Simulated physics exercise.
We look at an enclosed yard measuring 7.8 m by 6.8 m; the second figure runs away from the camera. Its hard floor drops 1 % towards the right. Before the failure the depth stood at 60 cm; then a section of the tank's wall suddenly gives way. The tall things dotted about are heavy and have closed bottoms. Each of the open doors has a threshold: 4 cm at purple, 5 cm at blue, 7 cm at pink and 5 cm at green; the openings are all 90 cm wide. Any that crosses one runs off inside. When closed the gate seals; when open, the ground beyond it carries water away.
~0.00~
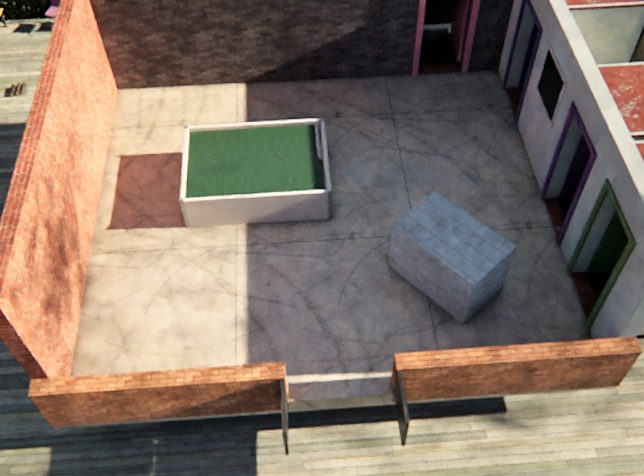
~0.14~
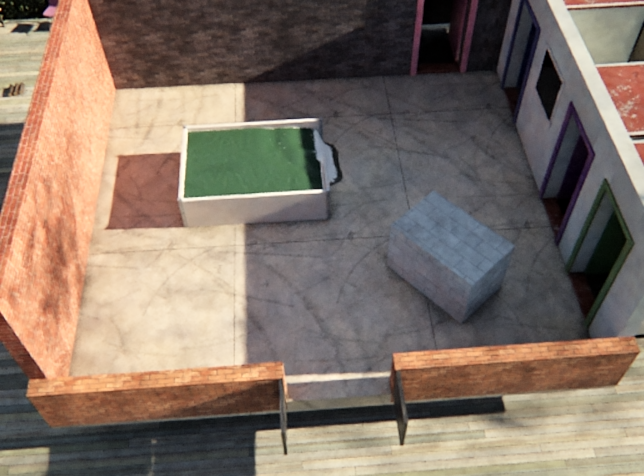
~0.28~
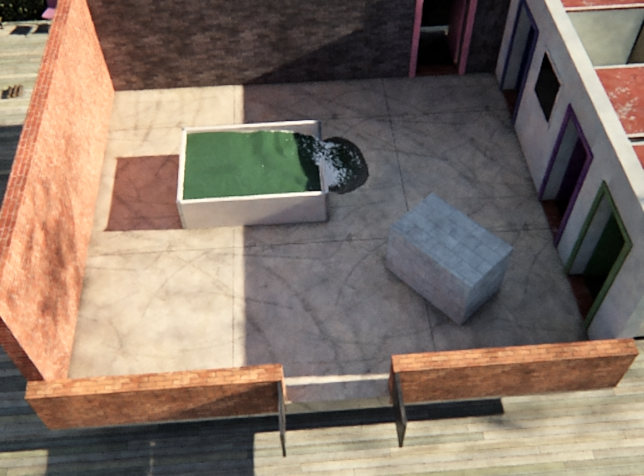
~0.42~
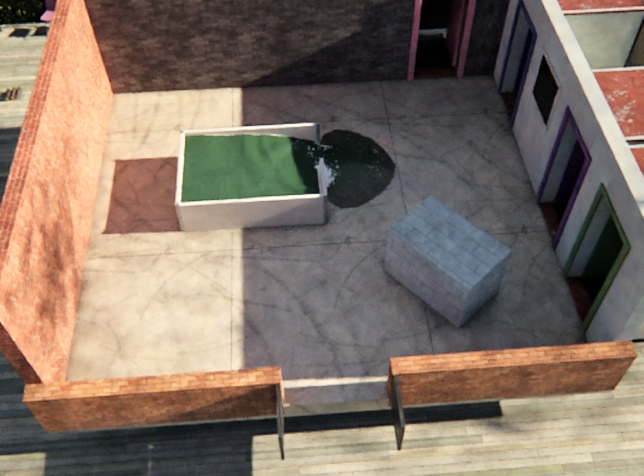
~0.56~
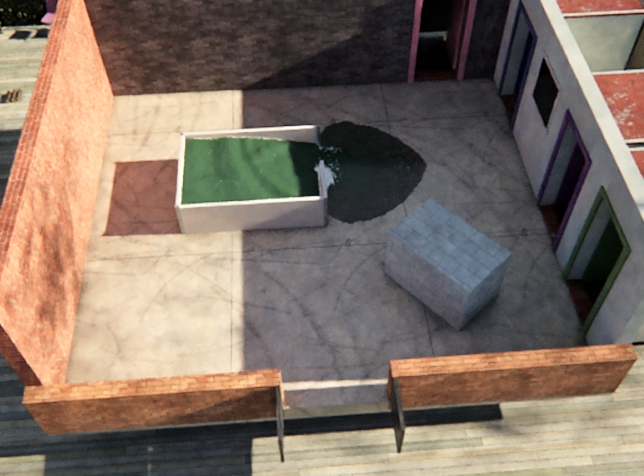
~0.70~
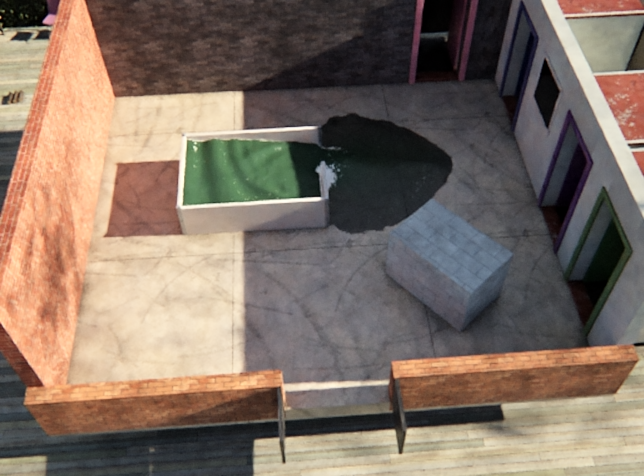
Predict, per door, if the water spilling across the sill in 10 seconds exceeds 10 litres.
One by one: The purple door will not hold enough water back, the blue door will not hold enough water back, the pink door will not hold enough water back, the green door will not hold enough water back.
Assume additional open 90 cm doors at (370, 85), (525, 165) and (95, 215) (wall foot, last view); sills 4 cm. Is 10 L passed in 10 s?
Note, doorways in listed order: Goes beyond, goes beyond, stays short.
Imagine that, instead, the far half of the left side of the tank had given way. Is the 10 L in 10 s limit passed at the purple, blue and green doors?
Purple falls short; blue exceeds; green falls short.
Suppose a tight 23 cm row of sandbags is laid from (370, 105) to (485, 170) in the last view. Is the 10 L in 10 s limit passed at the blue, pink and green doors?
With that change: Blue stays within, pink stays within, green exceeds it.
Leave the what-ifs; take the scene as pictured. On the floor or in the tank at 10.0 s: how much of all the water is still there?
Near 78 in a hundred is still there.
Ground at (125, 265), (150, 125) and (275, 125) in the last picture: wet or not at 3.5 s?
First spot not yet wet, second not yet wet, third not yet wet.
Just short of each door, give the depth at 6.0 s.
Depths in centimetres - purple: 10, blue: 13, pink: 12, green: 6.
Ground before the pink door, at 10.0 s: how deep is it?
The depth there is near 8.5 cm.
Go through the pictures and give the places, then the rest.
The first frame shows the tank at (256, 161) is whole and still, 60 cm deep.
In the second frame, the front is at (326, 146), 0.5 m from the gap at (321, 157); 0.1 m2 of floor is under water; 60 cm left at the back of the tank.
In the third frame, the front is at (362, 180), 0.8 m from the gap at (320, 159); 0.7 m2 of floor is under water; 60 cm left at the back of the tank.
In the fourth frame, the front is at (389, 173), 1.3 m from the gap at (318, 162); 1.6 m2 of floor is under water; 60 cm left at the back of the tank.
In the fifth frame, water pours out at (319, 164) and has run 1.9 m, to (420, 164); typically 4 cm deep outside, 60 cm at the tank's back.
In the sixth frame, water pours out at (320, 165) and has run 2.3 m, to (446, 159); typically 4 cm deep outside, 58 cm at the tank's back.
After 1.4 s water covers 25 % of the floor and is deepest (32 cm) near (329, 166); purple door not reached, blue door not reached, pink door not reached, green door not reached.
After 2.2 s water covers 30 % of the floor and is deepest (32 cm) near (487, 81); purple door 12 cm at the sill, 6 L in, blue door 16 cm at the sill, 27 L in, pink door 12 cm at the sill, 4 L in, green door not reached.
After 3.5 s water covers 35 % of the floor and is deepest (20 cm) near (489, 87); purple door 12 cm at the sill, 54 L in, blue door 19 cm at the sill, 118 L in, pink door 12 cm at the sill, 17 L in, green door 7 cm at the sill, 0 L in.
After 6.0 s water covers 40 % of the floor and is deepest (14 cm) near (518, 170); purple door 10 cm at the sill, 97 L in, blue door 13 cm at the sill, 216 L in, pink door 12 cm at the sill, 56 L in, green door 6 cm at the sill, 3 L in.
After 10.0 s water covers 60 % of the floor and is deepest (10 cm) near (587, 373); purple door 8 cm at the sill, 132 L in, blue door 9 cm at the sill, 282 L in, pink door 9 cm at the sill, 84 L in, green door 10 cm at the sill, 25 L in.
